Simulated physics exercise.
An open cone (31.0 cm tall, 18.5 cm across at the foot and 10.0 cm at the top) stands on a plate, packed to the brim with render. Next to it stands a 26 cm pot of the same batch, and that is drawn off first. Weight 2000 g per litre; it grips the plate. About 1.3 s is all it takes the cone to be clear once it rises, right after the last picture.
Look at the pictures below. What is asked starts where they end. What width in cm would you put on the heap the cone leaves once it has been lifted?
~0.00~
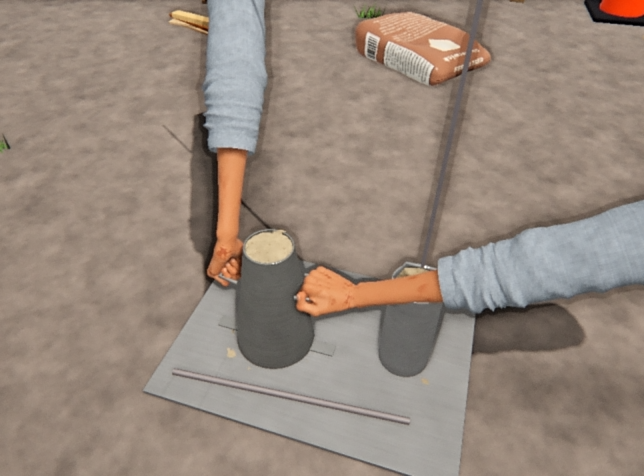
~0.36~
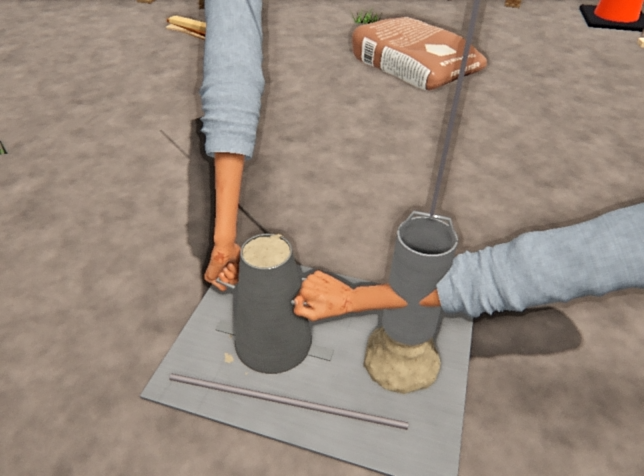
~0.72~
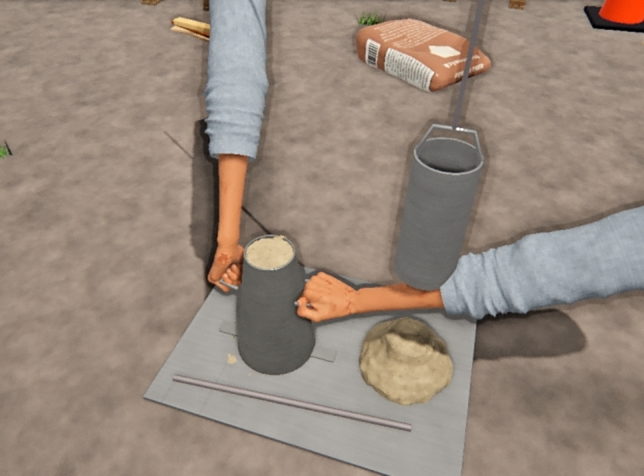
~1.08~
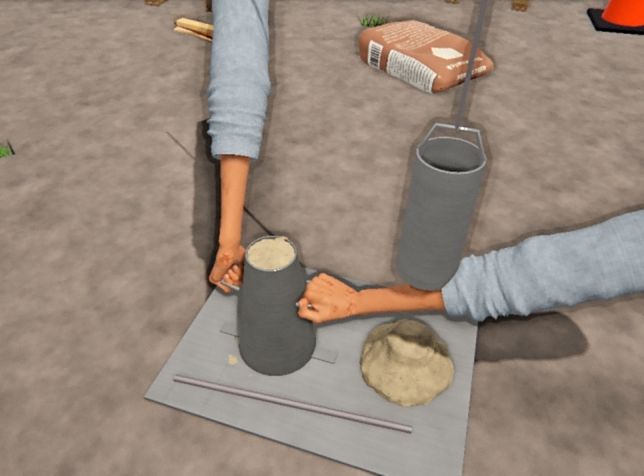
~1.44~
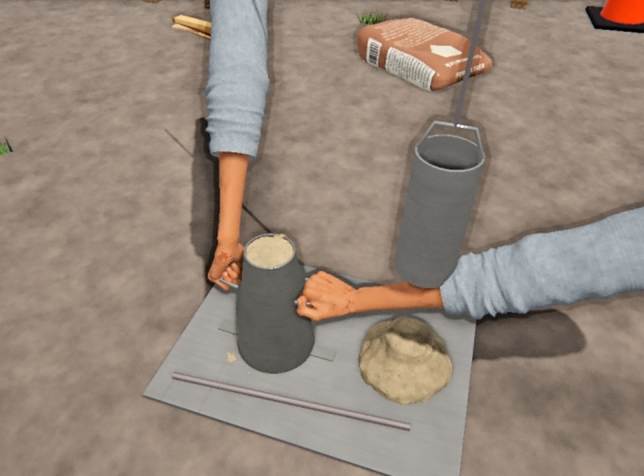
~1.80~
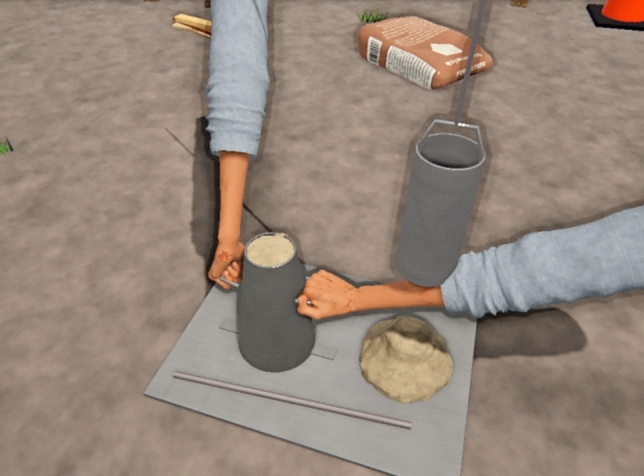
I would say about 30 cm wide.
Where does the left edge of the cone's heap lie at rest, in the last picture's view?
Around (216, 347).
After 2.1 s, the cone is up 6.4 cm; the render has come down 7.9 cm to 23 cm and is 22 cm wide.
After 2.4 s, the cone is up 18 cm; the render has come down 18 cm to 13 cm and is 30 cm wide.
After 2.8 s, the cone is up 32 cm; the render has come down 18 cm to 13 cm and is 30 cm wide.
After 3.2 s, the cone is clear; the render has come down 18 cm to 13 cm and is 30 cm wide.
After 3.8 s, at rest, the cone is clear; the render has come down 18 cm to 13 cm and is 31 cm wide.
